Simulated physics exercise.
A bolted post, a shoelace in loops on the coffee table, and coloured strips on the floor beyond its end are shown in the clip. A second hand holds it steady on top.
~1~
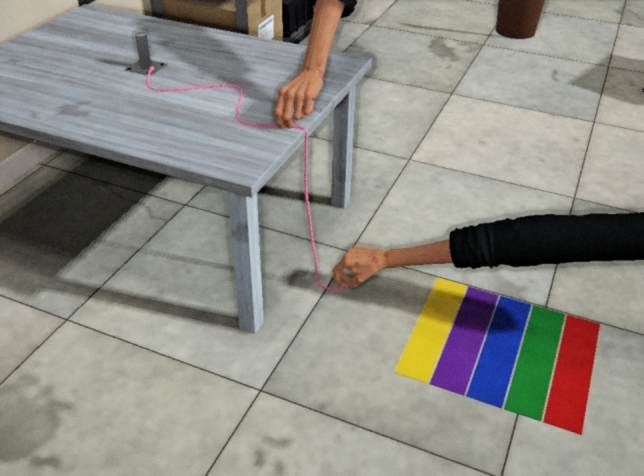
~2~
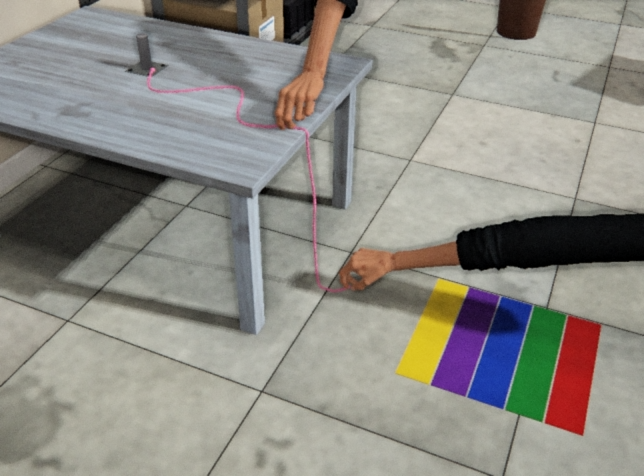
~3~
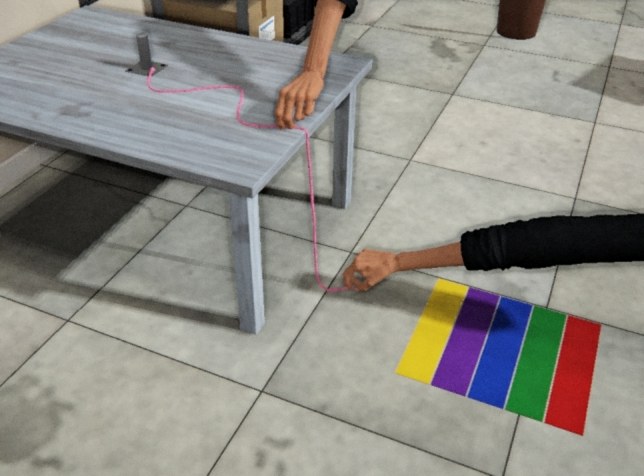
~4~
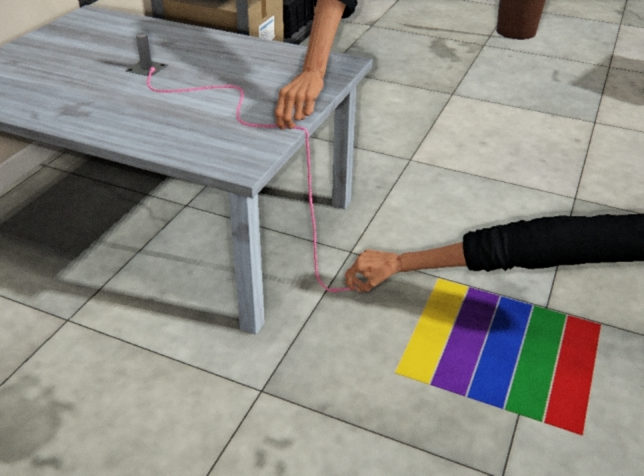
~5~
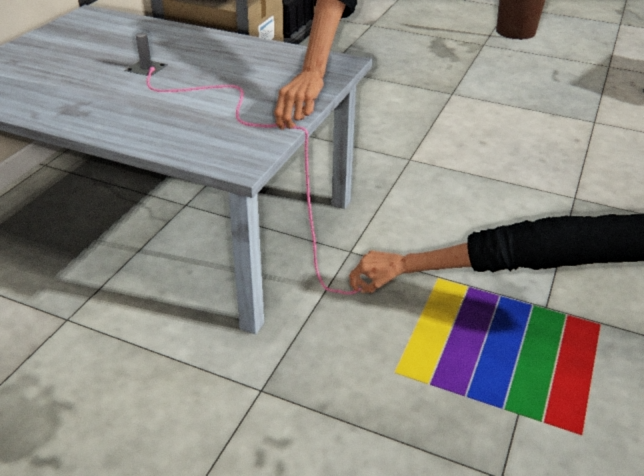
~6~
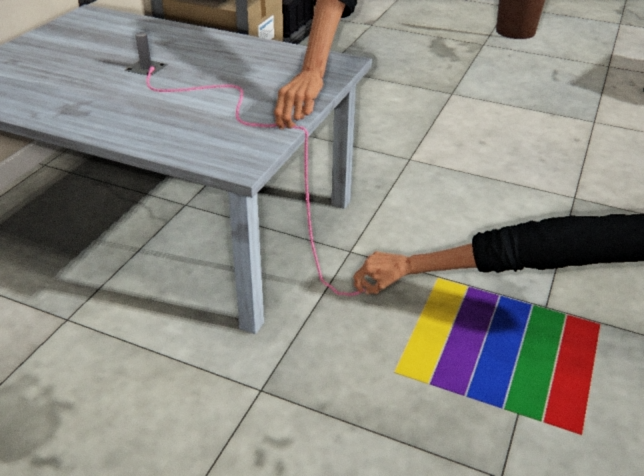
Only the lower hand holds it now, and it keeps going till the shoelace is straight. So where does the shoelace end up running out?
Over green.
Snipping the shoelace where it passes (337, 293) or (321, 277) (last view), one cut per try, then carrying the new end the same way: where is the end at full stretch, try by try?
(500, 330) and (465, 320).
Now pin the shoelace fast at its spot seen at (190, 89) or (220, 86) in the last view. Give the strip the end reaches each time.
Try 1: Blue; try 2: Blue.
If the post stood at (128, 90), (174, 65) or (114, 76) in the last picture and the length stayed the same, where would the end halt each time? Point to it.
One per try, in order: (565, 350), (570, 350), (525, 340).
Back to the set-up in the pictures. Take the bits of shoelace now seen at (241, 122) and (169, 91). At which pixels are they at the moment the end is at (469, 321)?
Approx. (315, 131); approx. (205, 83).
Soon after, end near (469, 321); over purple.
Then, end near (516, 335); over blue.
At full stretch, end near (545, 344); over green. The green one.
